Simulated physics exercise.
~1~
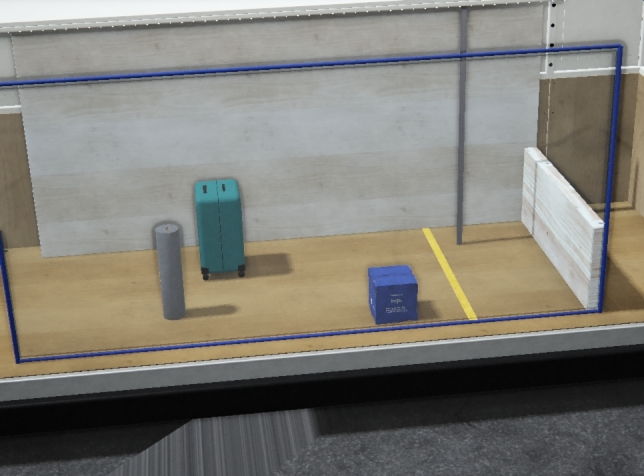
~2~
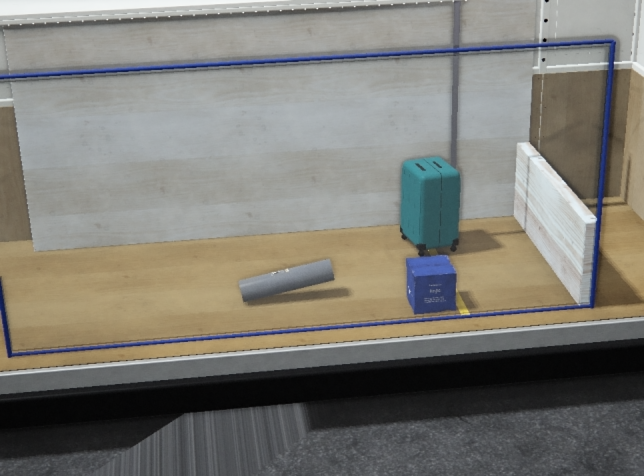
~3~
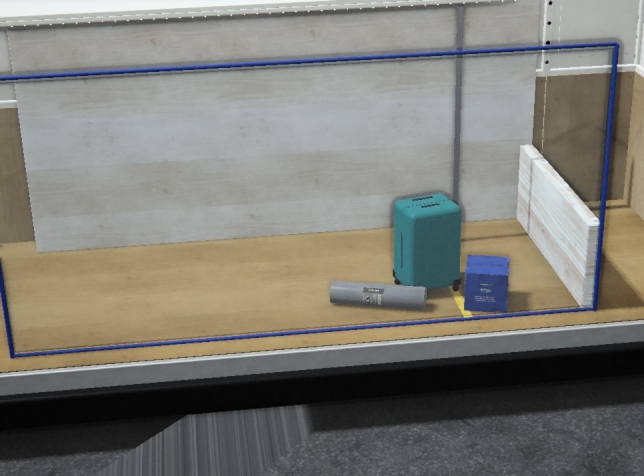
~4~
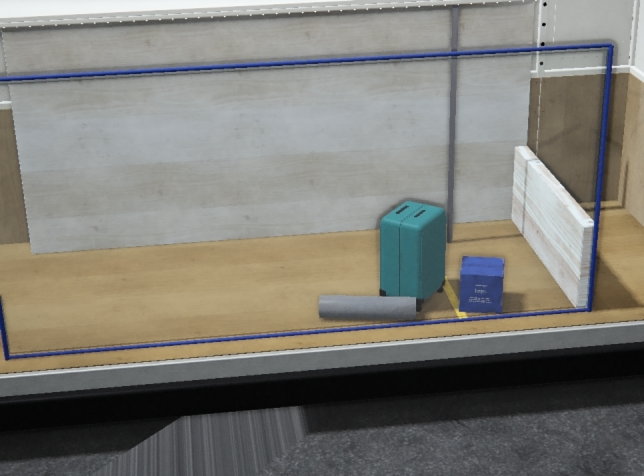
Teal wheeled case, toppling grey roll and blue carton shifting right across a van bay, only the carton passing the yellow line.
